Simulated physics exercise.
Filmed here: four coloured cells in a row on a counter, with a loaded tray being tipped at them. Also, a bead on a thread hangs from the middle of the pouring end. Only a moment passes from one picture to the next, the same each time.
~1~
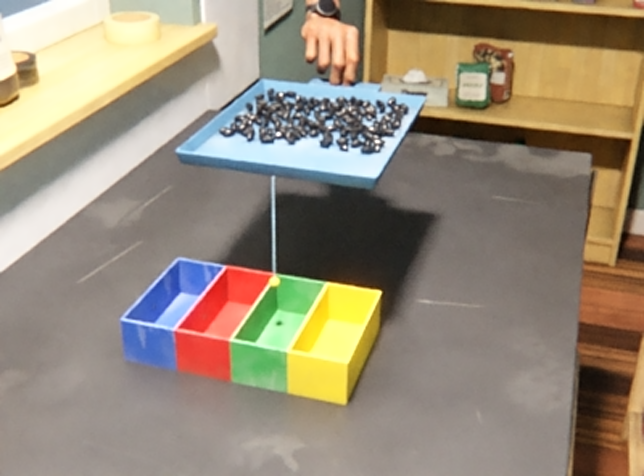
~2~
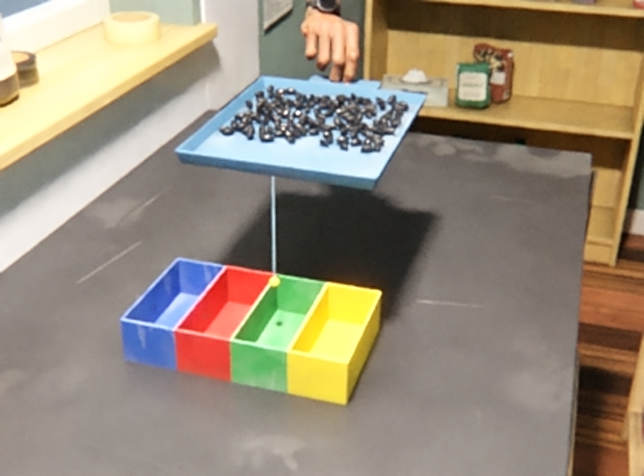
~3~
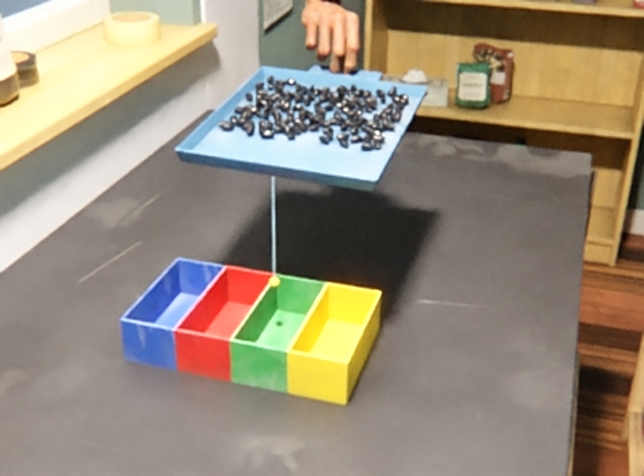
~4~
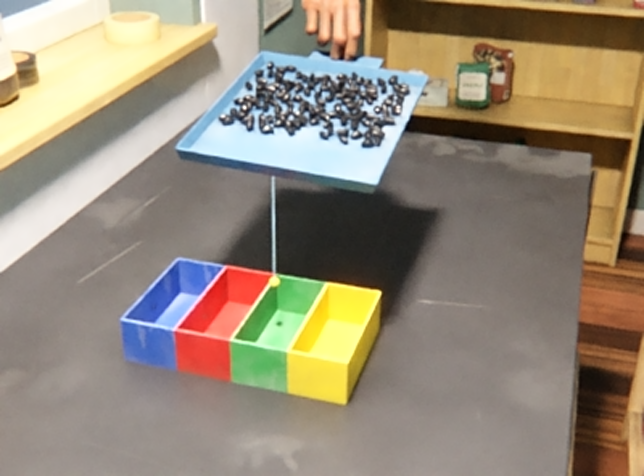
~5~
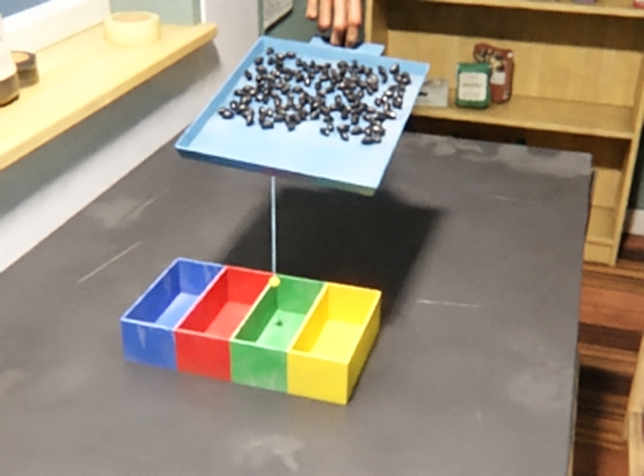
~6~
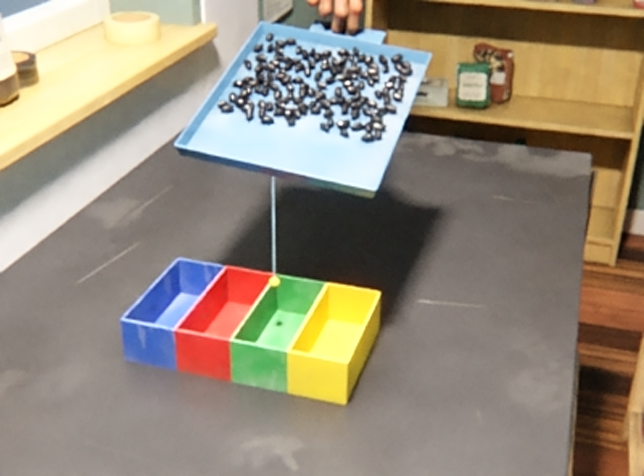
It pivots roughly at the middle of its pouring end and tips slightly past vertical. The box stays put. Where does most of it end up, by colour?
Most of it ends up in yellow.
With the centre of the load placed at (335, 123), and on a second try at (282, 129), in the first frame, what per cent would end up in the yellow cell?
You'd get about 50 per cent first and about 40 per cent second.
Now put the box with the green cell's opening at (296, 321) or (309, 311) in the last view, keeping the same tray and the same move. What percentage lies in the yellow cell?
The first try gives 50 per cent, the second 50 per cent.
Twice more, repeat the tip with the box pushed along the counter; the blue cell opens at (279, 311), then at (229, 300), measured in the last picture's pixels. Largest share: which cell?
That red cell, then the green one.
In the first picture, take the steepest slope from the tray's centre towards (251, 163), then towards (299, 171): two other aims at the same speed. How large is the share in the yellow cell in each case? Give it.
Shares: 0 %, then 40 %.
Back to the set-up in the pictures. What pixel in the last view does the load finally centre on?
I'd put the middle somewhere around (326, 358).
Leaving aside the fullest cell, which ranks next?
Second place: The cell in green.
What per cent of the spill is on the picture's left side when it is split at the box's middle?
Some 0 per cent.
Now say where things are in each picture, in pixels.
Corners of the pouring end at (181, 150) and (373, 175), level; middle of the load at (321, 119), black beans; bead on its thread at (274, 282); blue cell at (149, 341); red cell at (203, 351); green cell at (259, 362); yellow cell at (317, 373), in the first picture.
Corners of the pouring end at (181, 150) and (373, 176), level; middle of the load at (321, 117), in the second picture.
Corners of the pouring end at (180, 148) and (373, 178), tipped barely, lowest at the right corner; middle of the load at (321, 111), in the third picture.
Corners of the pouring end at (180, 147) and (373, 181), tipped a little, lowest at the right corner; middle of the load at (321, 102), in the fourth picture.
Corners of the pouring end at (180, 145) and (373, 184), tipped a little, lowest at the right corner; middle of the load at (321, 93), in the fifth picture.
Corners of the pouring end at (180, 144) and (373, 187), tipped clearly, lowest at the right corner; middle of the load at (322, 85); blue cell at (149, 341); red cell at (203, 351); green cell at (259, 362); yellow cell at (317, 373), in the sixth picture.
Soon, tray tipped steeply; nearly all on the tray; a stray few in the yellow cell; a small part falling or outside the box.
A while on, tray tipped right over; most on the tray; a small part in the yellow cell; a stray few in the green cell; a small part falling or outside the box.
Towards the end, tray tipped past a quarter turn; about half in the yellow cell; about a quarter in the green cell; a small part in the red cell; about a quarter falling or outside the box.
Finally, tray tipped past a quarter turn; about half in the yellow cell; about a quarter in the green cell; a small part in the red cell; none in the blue cell; about a quarter outside the box.
